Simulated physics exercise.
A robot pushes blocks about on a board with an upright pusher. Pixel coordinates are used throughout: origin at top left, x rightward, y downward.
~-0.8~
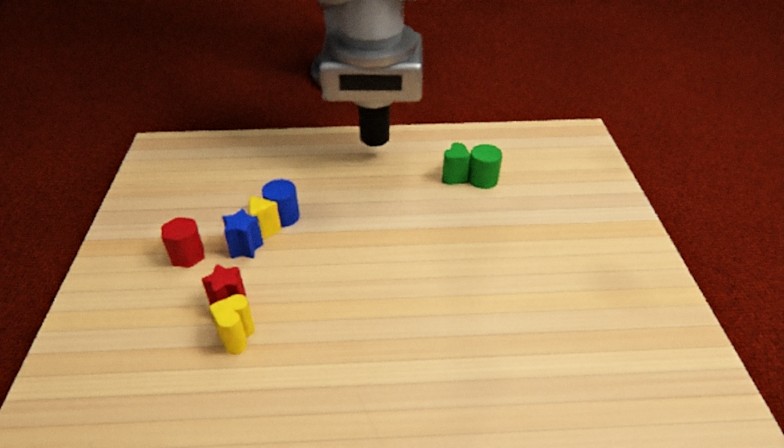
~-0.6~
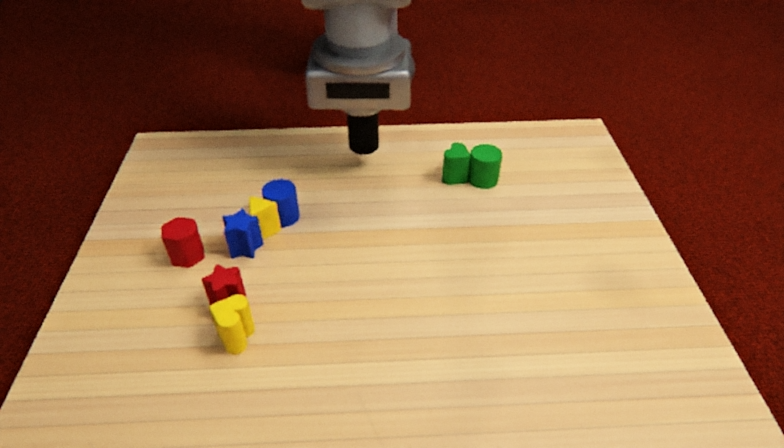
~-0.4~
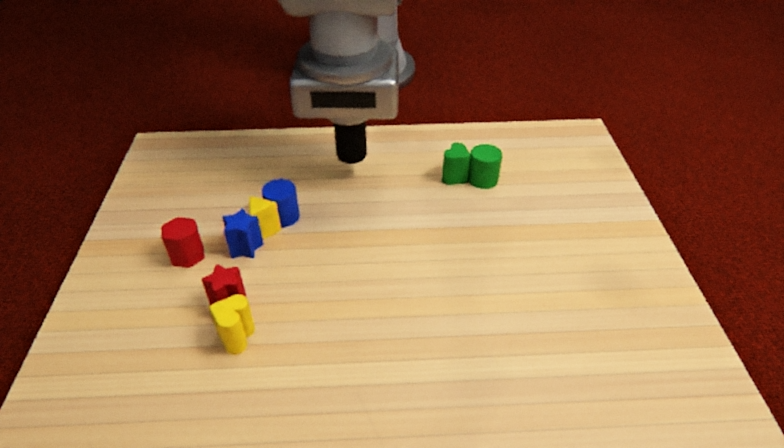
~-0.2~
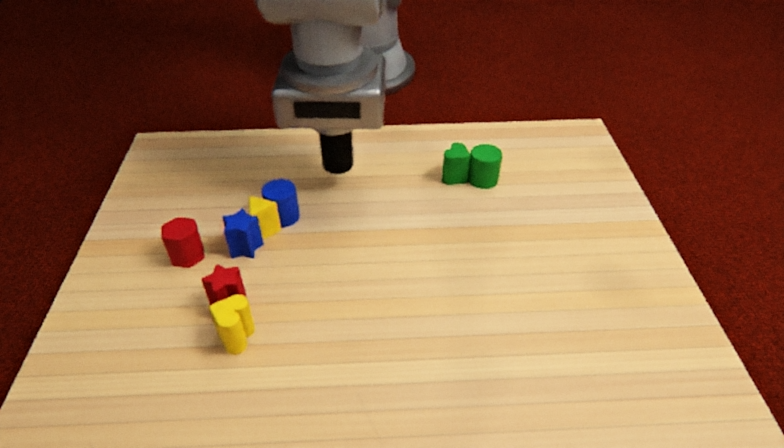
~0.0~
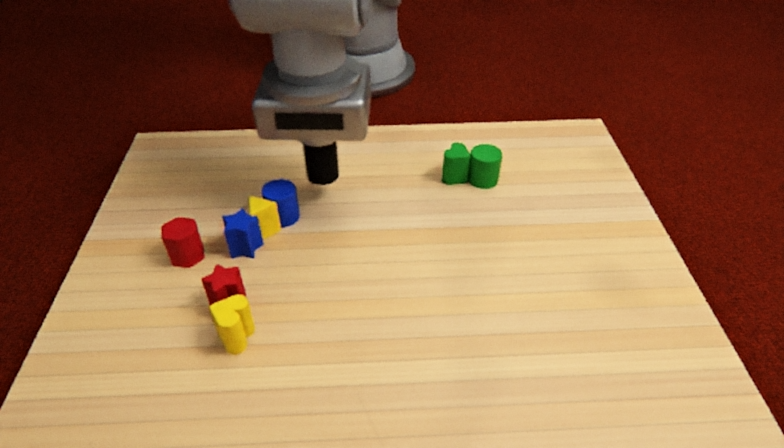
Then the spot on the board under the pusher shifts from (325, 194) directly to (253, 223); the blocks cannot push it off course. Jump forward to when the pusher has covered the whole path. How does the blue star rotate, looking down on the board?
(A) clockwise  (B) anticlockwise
Choice A: Clockwise.
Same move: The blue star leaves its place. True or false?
The statement is true.
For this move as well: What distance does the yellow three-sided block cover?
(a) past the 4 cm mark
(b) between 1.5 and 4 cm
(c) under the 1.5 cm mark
I'll go with a - past the 4 cm mark.
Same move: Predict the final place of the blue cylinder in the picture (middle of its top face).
In the picture, it is at (233, 218).
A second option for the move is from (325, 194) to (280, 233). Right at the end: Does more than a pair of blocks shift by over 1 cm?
That would be a yes.
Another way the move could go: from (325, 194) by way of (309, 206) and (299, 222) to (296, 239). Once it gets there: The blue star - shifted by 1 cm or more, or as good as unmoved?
The blue star moves.
The first path, step by step. Halfway along, pusher (286, 191); blue star (226, 230), turned 20° clockwise; yellow three-sided block (247, 216); blue cylinder (261, 199).
At the end, pusher (249, 206); red hexagonal block unmoved; blue star (208, 245), turned 20° clockwise; yellow three-sided block (235, 237), turned 20° anticlockwise; blue cylinder (233, 218).
